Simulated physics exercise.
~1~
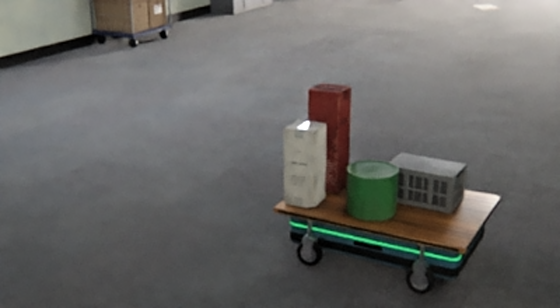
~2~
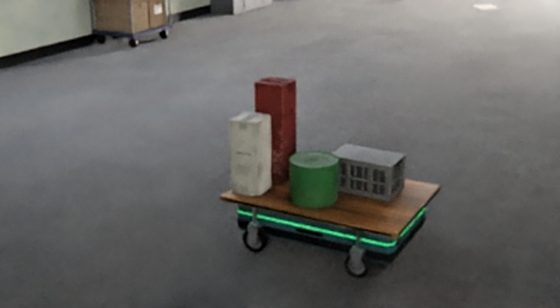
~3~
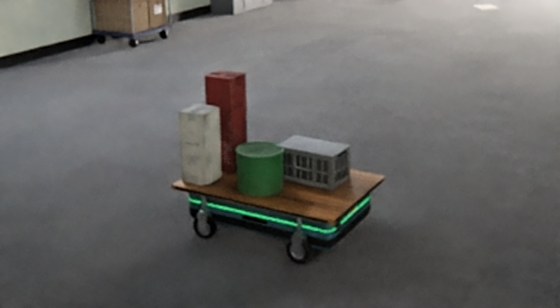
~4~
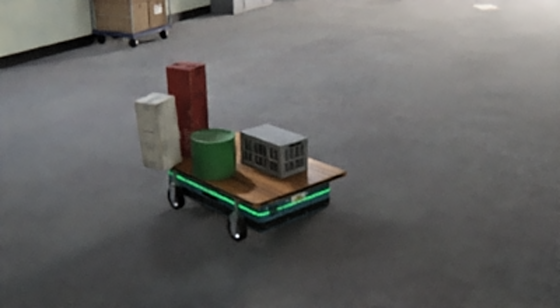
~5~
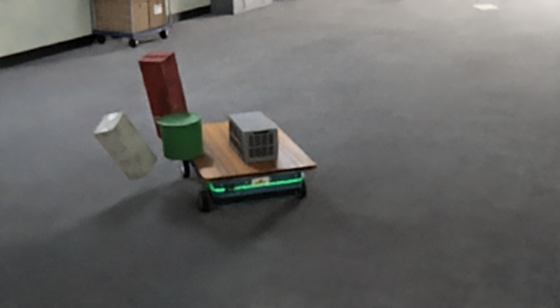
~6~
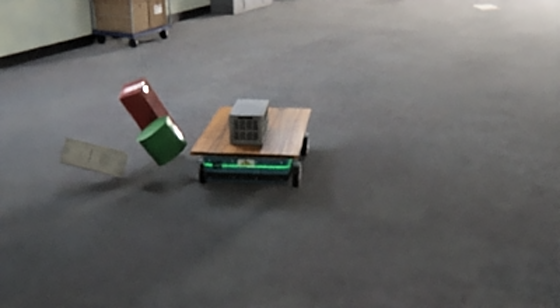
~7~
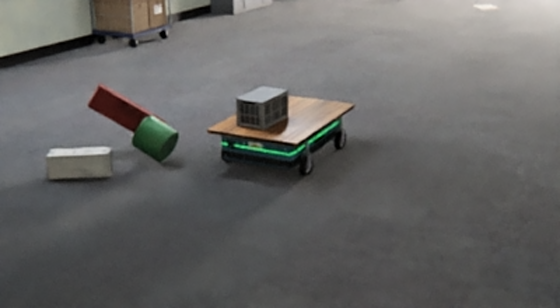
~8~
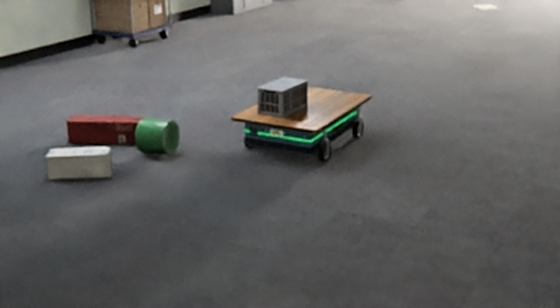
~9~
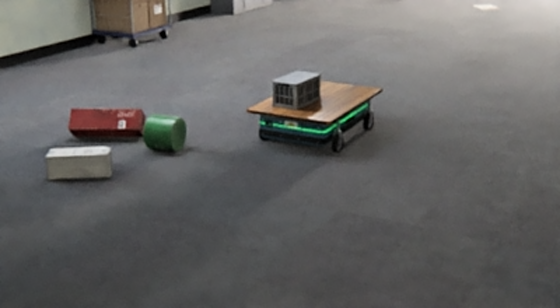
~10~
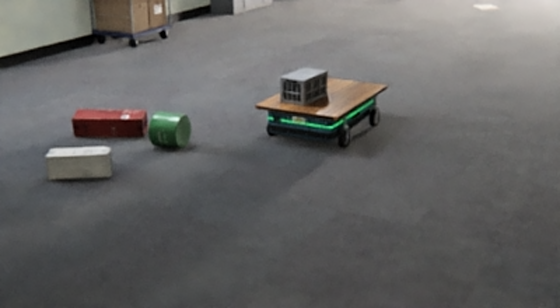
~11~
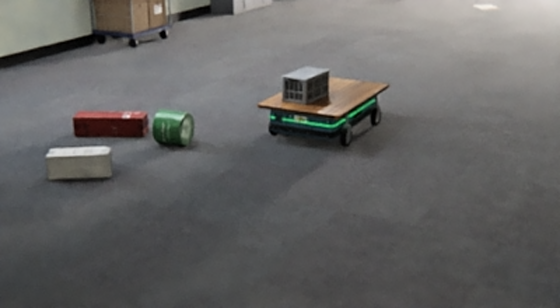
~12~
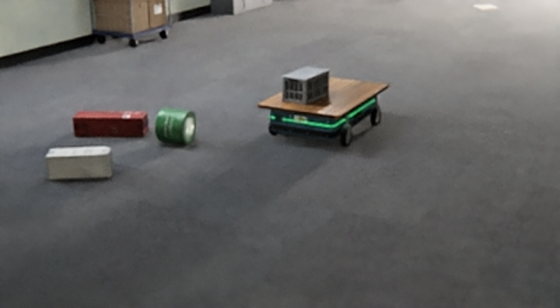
At the start, a low wheeled cart with a wooden deck and a glowing green strip carries a white box, a tall red box, a green pail and a grey crate across a grey floor. It rolls left with everything upright, then begins to swing around, away from the camera. As it turns, the white box tips off the left side, and the red box and green pail tumble after it. The cart curves away to the right with only the crate aboard. It stops there, while both boxes lie on their sides and the pail rests beside them.
